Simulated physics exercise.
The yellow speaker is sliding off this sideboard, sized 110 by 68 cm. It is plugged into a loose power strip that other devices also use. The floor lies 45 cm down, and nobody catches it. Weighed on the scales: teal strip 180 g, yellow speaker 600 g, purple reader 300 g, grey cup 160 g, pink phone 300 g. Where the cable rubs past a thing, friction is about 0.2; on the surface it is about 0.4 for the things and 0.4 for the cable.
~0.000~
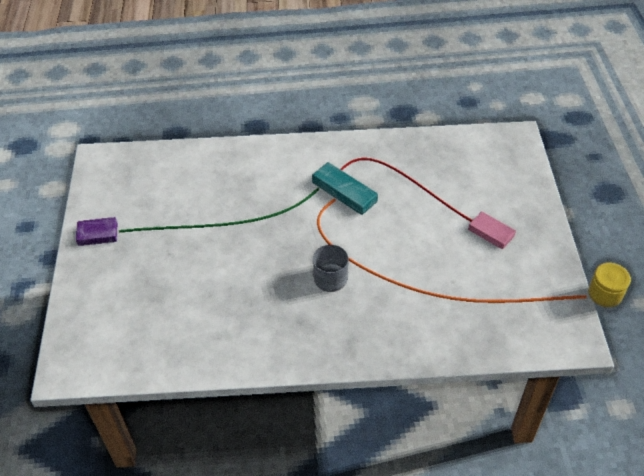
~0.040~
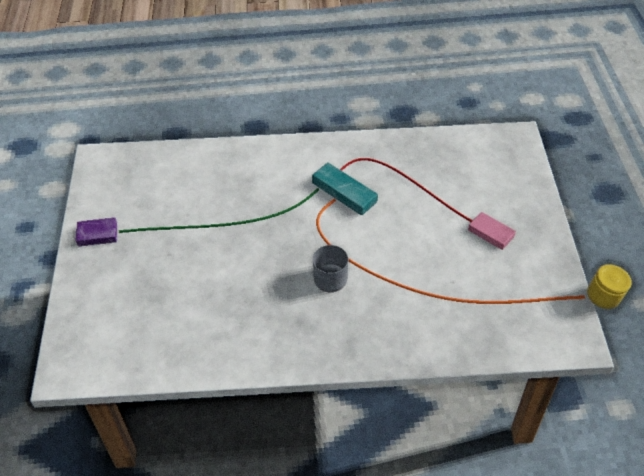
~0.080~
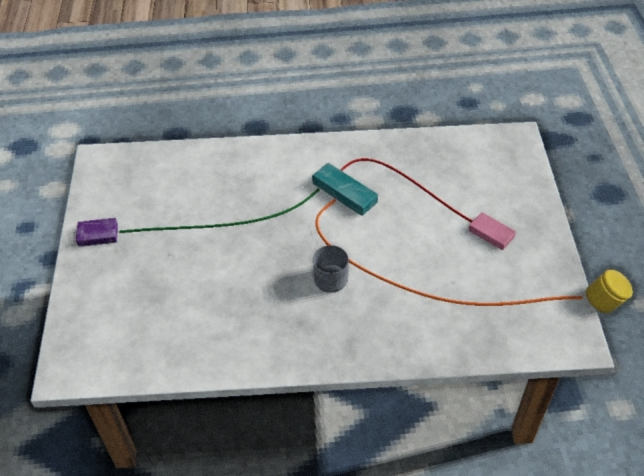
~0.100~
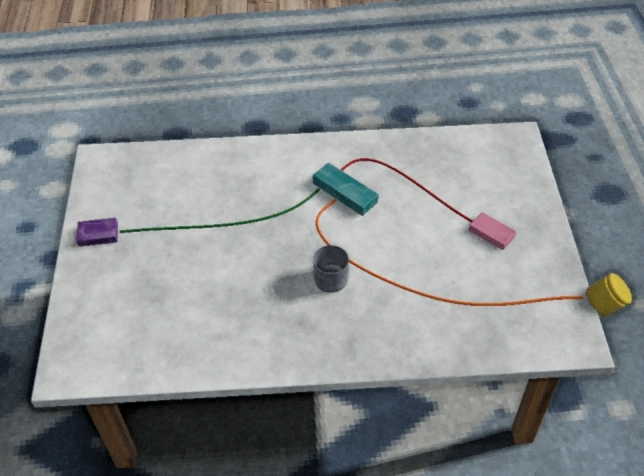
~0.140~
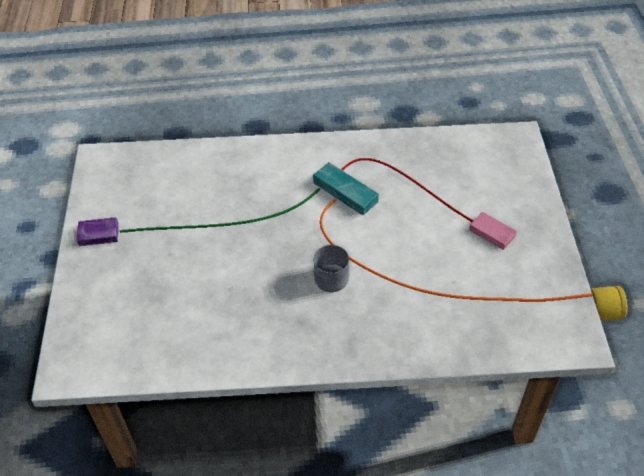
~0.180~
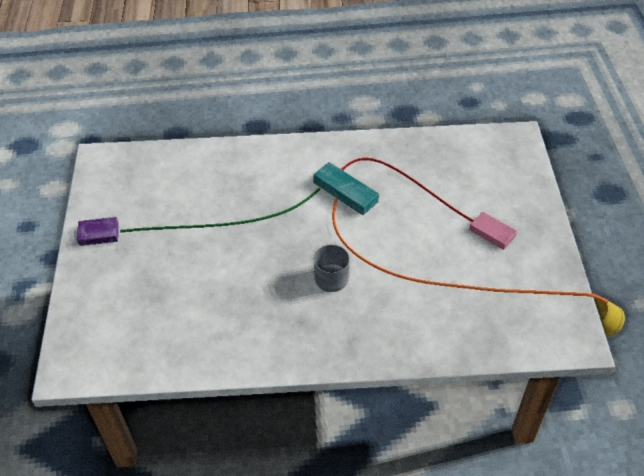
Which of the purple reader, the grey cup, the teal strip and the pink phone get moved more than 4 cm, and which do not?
Outcome: The purple reader does, the grey cup does not, the teal strip does, the pink phone does not.
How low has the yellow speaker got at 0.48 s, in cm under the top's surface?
Depth: About 40 cm.
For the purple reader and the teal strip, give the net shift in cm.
22 cm; 32 cm.
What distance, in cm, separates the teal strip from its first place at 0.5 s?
Roughly 22 cm.
After 0.5 s, the strip's end of the orange cable at (410, 267); teal strip 22 cm off its start, purple reader 16 cm off its start, yellow speaker over the edge.
After 0.8 s, the strip's end of the orange cable at (439, 298); teal strip 32 cm off its start, purple reader 22 cm off its start, yellow speaker over the edge.
After 1.1 s, the strip's end of the orange cable at (439, 298); teal strip 32 cm off its start at (438, 278), purple reader 22 cm off its start at (201, 221), yellow speaker over the edge.
After 1.4 s, the strip's end of the orange cable at (439, 298); teal strip 32 cm off its start, purple reader 22 cm off its start, yellow speaker over the edge.
After 2.6 s, the strip's end of the orange cable at (439, 298); teal strip 32 cm off its start at (438, 278), purple reader 22 cm off its start at (201, 221), pink phone 0 cm off its start at (494, 227), grey cup 0 cm off its start at (332, 259).
